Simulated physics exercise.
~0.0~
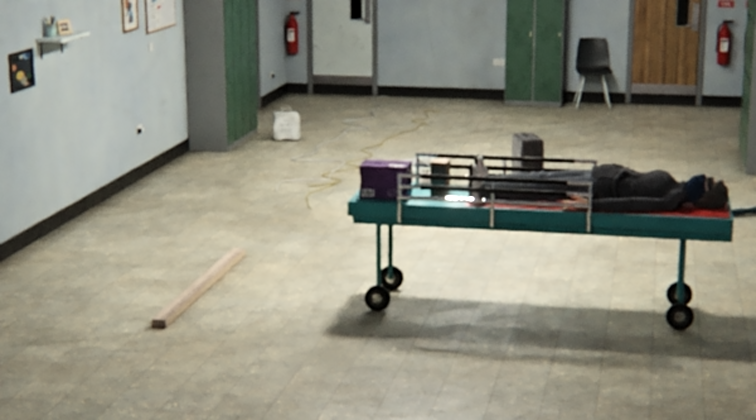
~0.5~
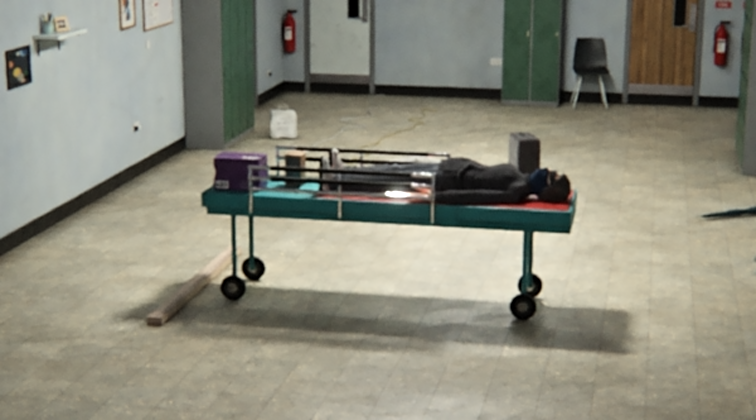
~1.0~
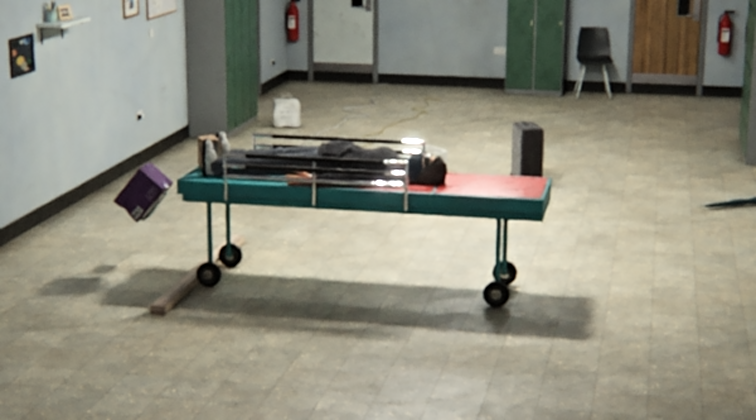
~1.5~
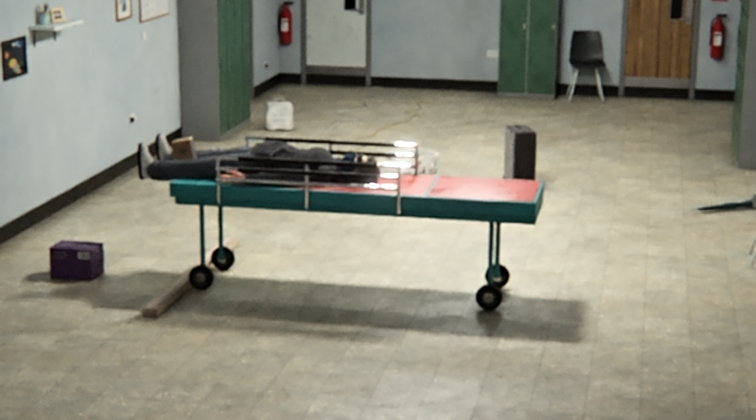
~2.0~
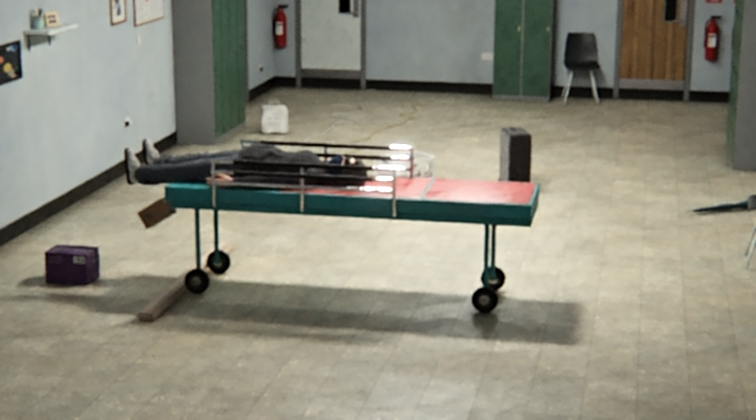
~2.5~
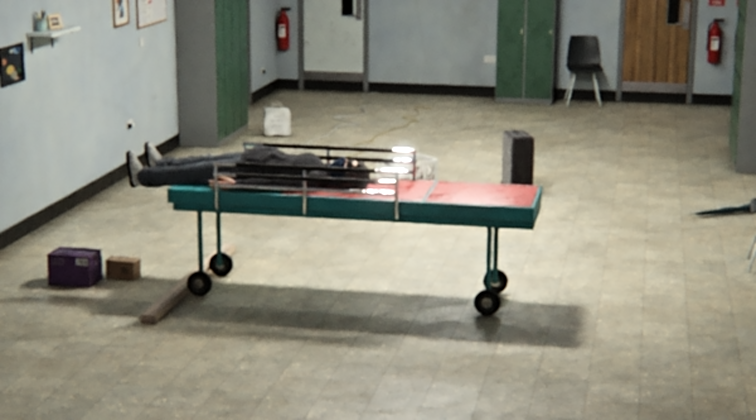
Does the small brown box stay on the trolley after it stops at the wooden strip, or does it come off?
It comes off. The small brown box drops over the left end and finishes on the floor beside the purple box.
In a tiled room with pale blue walls, a green trolley carrying a limp, dark-clothed figure rolls left and stops at a wooden strip; the figure slides feet first past the end, and a purple box, then a small brown box, drop to the floor.
